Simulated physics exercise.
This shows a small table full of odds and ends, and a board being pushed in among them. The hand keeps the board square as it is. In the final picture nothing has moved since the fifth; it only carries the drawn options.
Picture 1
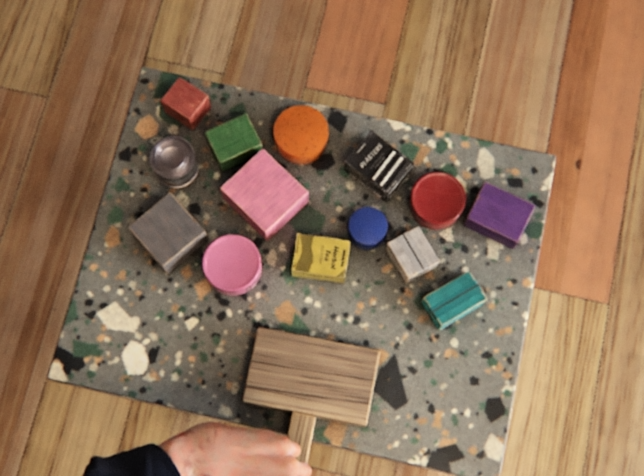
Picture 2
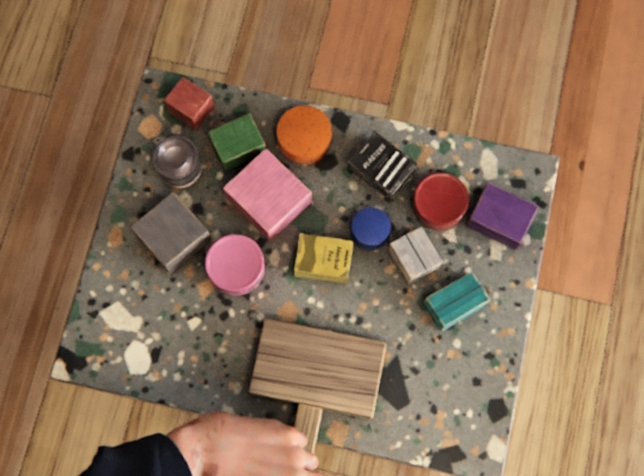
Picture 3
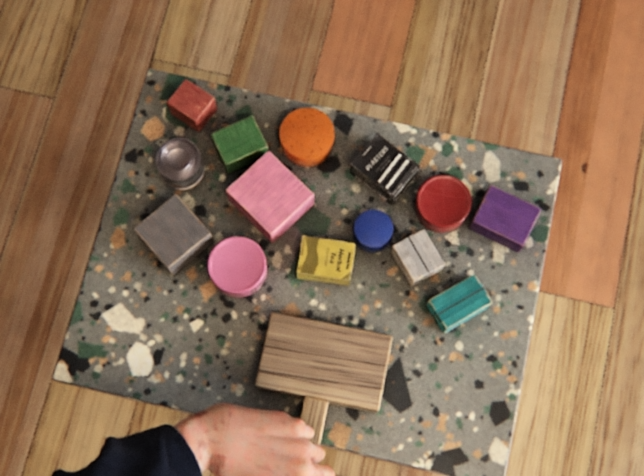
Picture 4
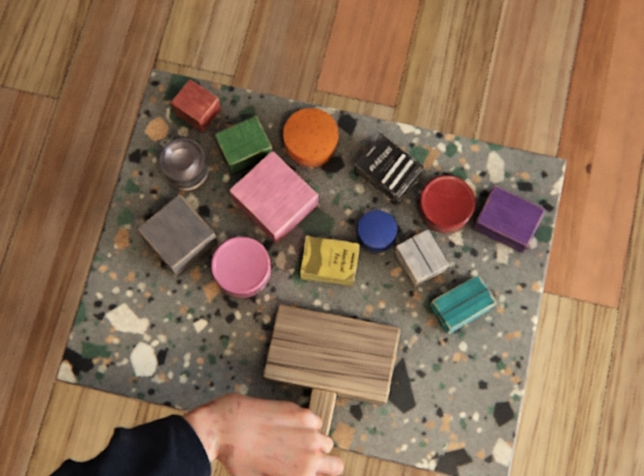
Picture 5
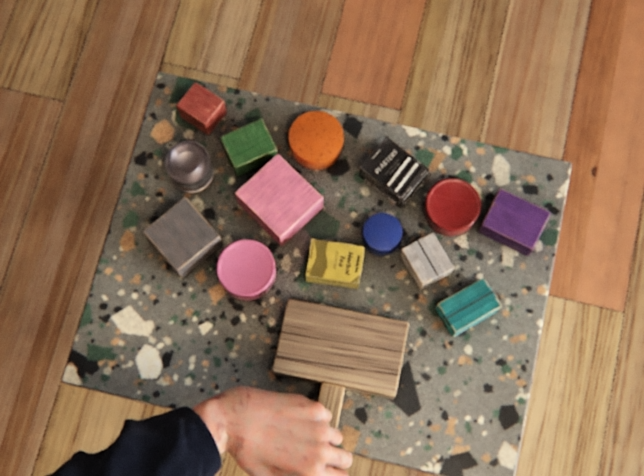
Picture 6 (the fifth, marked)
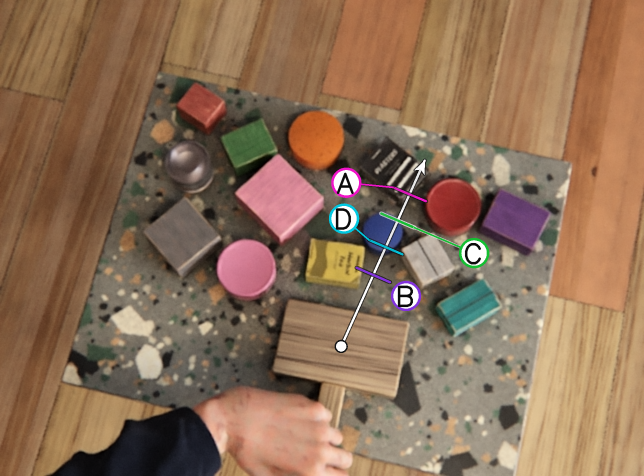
On a speckled tabletop, a hand slowly pushing a wooden board slightly upward and right, toward a group of colourful blocks and tins.
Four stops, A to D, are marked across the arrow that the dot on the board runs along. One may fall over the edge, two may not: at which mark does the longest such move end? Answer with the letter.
Up to mark C.
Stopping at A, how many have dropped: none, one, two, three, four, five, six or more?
By then, two.
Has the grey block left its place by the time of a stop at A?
No.
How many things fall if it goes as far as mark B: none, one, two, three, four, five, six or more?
The count is none.
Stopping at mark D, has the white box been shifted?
By then, yes.
On the marked copy, A at (409, 195); B at (374, 275); C at (398, 221); D at (386, 247); the arrow from (341, 346) to (424, 160); the white dot at (341, 346).
Following C. Soon after the start, board (362, 302); blue tin (394, 223); white box (429, 251).
Later, board (382, 257); black box (397, 144); red tub (468, 178).
In the end, board (397, 225); black box (397, 118); red tub (483, 149); none fallen.
As for the rest, A drops two; B is within the limit but short; D is within the limit but short.
